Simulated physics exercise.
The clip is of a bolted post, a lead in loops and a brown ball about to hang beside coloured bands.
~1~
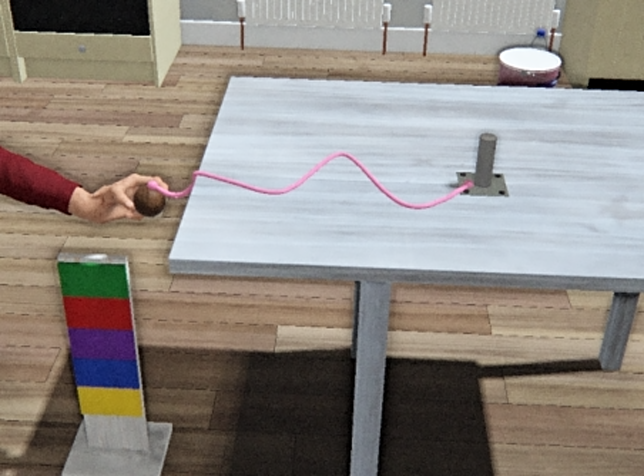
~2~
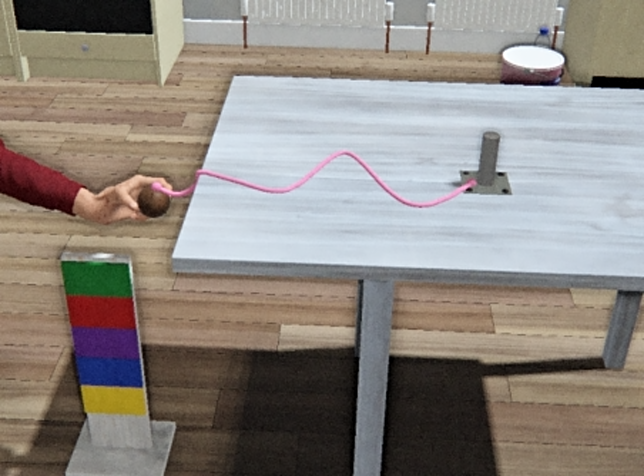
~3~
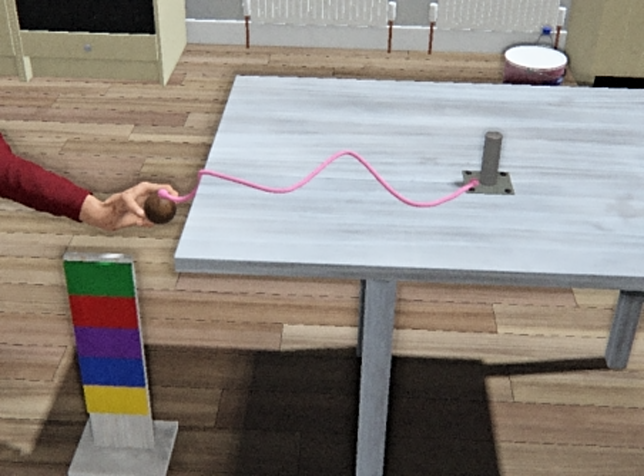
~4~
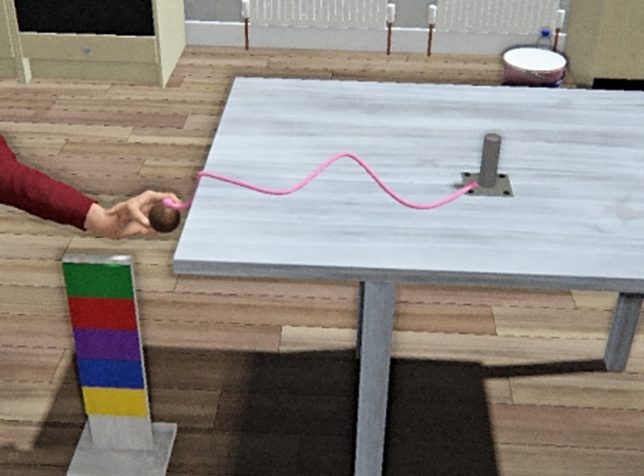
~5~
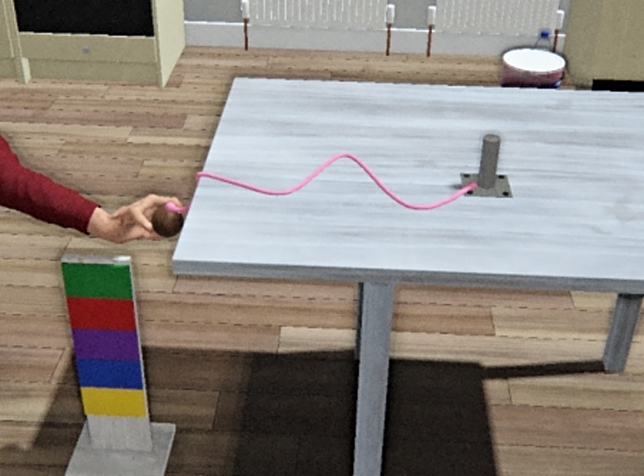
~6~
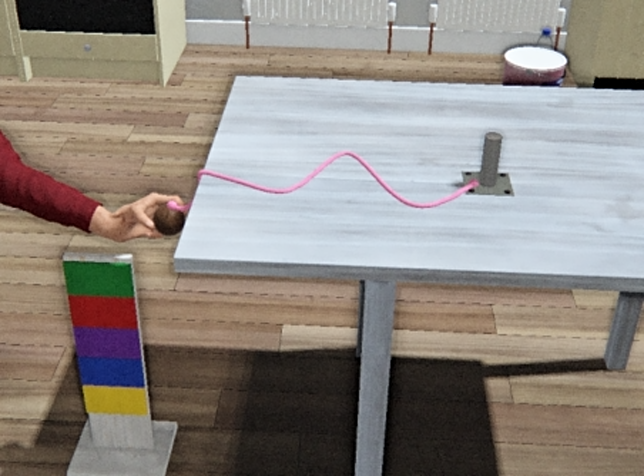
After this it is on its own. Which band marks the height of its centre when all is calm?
Its centre hangs level with the purple band.
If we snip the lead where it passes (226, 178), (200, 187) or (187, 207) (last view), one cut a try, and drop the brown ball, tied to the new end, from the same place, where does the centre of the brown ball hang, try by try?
The places are (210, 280), (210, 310) and (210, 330).
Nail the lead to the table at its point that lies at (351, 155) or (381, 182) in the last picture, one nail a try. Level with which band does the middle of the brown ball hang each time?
In that order: Green; red.
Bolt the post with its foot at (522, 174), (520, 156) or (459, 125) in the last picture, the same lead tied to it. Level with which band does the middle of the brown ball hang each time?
One after the other, red; red; purple.
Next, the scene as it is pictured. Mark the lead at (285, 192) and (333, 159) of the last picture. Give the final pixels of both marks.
Near (204, 211) and (245, 172).
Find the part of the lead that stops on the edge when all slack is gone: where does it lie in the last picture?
It lies at about (310, 177).
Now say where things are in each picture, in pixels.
The first picture shows brown ball (150, 201); green (93, 282); red (97, 314); purple (102, 345); blue (106, 375); yellow (110, 403).
The second picture shows brown ball (154, 202); lead through (447, 198) (383, 185) (345, 153) (298, 185) (224, 178).
The third picture shows brown ball (160, 209).
The fourth picture shows brown ball (165, 217); lead through (449, 200) (384, 187) (346, 155) (299, 186) (225, 180).
The fifth picture shows brown ball (168, 222).
The sixth picture shows brown ball (169, 220); lead through (449, 199) (385, 186) (347, 154) (300, 185) (226, 178).
Soon after, ball near (210, 344); level with purple.
In the end, ball near (212, 345); level with purple. Its middle rests at the purple band.
